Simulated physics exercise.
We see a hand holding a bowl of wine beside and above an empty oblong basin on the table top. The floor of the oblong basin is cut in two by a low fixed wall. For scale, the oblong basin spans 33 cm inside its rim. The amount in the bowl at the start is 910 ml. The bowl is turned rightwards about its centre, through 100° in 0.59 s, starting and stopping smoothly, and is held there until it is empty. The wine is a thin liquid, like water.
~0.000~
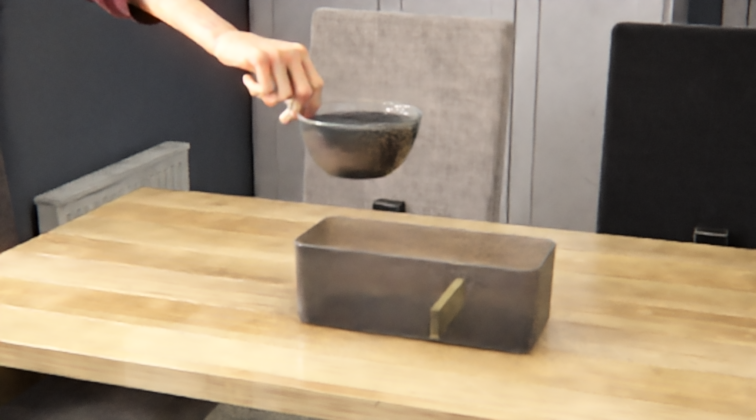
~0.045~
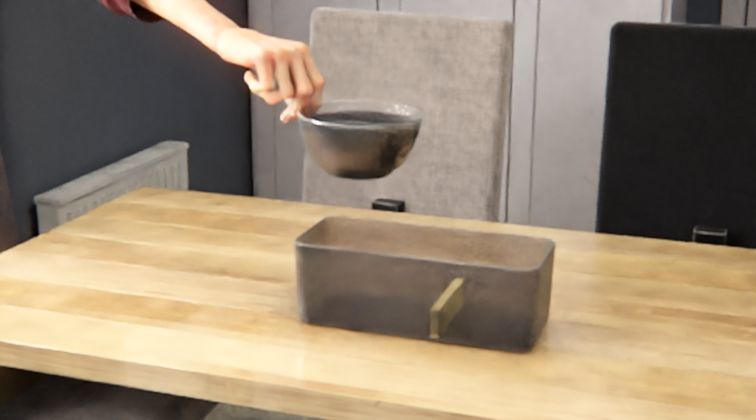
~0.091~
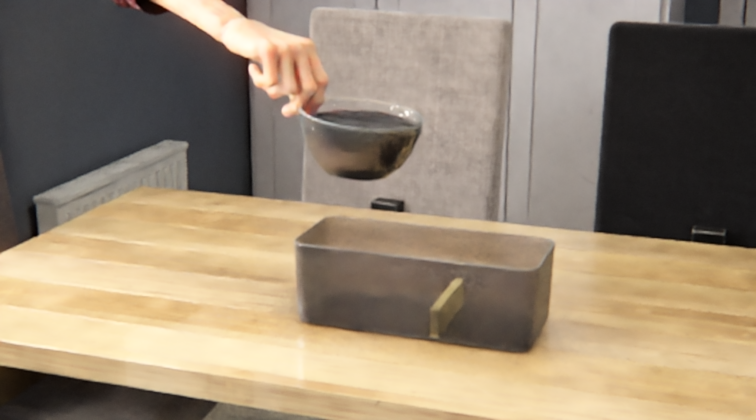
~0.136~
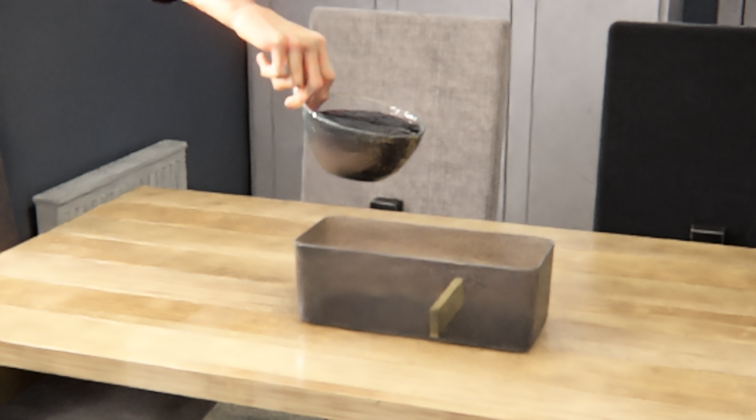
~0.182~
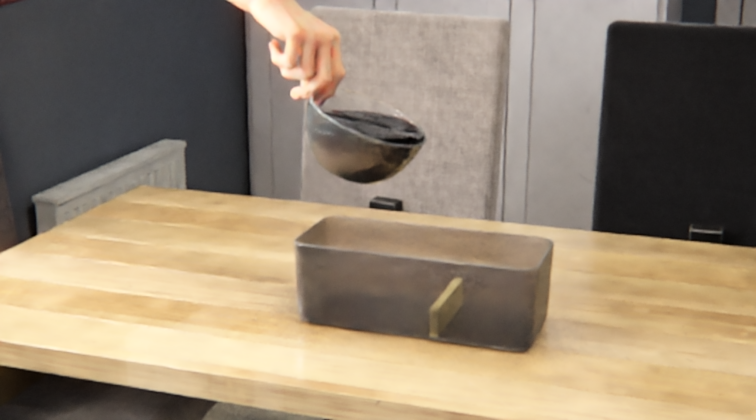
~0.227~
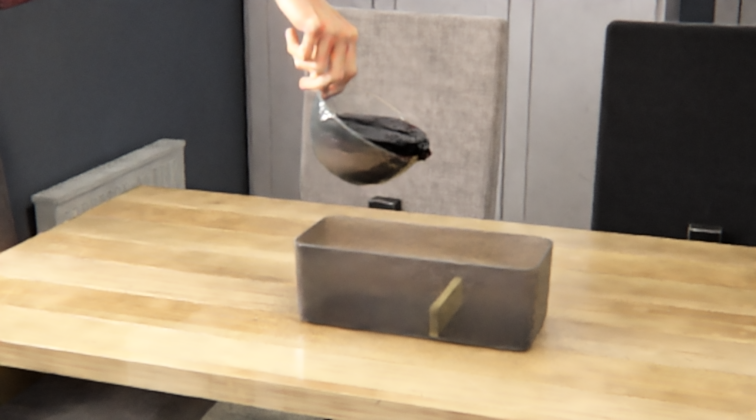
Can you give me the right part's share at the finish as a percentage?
Sure, about 39 percent.
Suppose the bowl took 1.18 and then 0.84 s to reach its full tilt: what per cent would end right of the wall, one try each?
I'd say 60 percent on the first go, 50 percent on the next.
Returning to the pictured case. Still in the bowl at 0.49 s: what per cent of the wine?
Near 18 in a hundred.
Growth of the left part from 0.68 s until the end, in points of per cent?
I'd put it at some 12 percent.
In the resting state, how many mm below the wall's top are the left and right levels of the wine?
About 20 mm left, about 18 mm right.
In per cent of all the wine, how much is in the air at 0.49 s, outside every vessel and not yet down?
Some 38 per cent.
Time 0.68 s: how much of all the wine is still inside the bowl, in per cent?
About 1 percent.
Then, 0.49 s in, the tilt is 93° and 17 per cent is still to pour, 8 is left of the wall and 37 right of it.
Then, 0.68 s in, the tilt is 100° and 1 per cent is still to pour, 40 is left of the wall and 38 right of it.
Then, 0.87 s in, the tilt is 100° and 0 per cent is still to pour, 47 is left of the wall and 43 right of it.
Then, 1.09 s in, the tilt is 100° and 0 per cent is still to pour, 51 is left of the wall and 40 right of it.
Finally, 52 per cent lies left of the wall, 39 right of it and 9 outside.
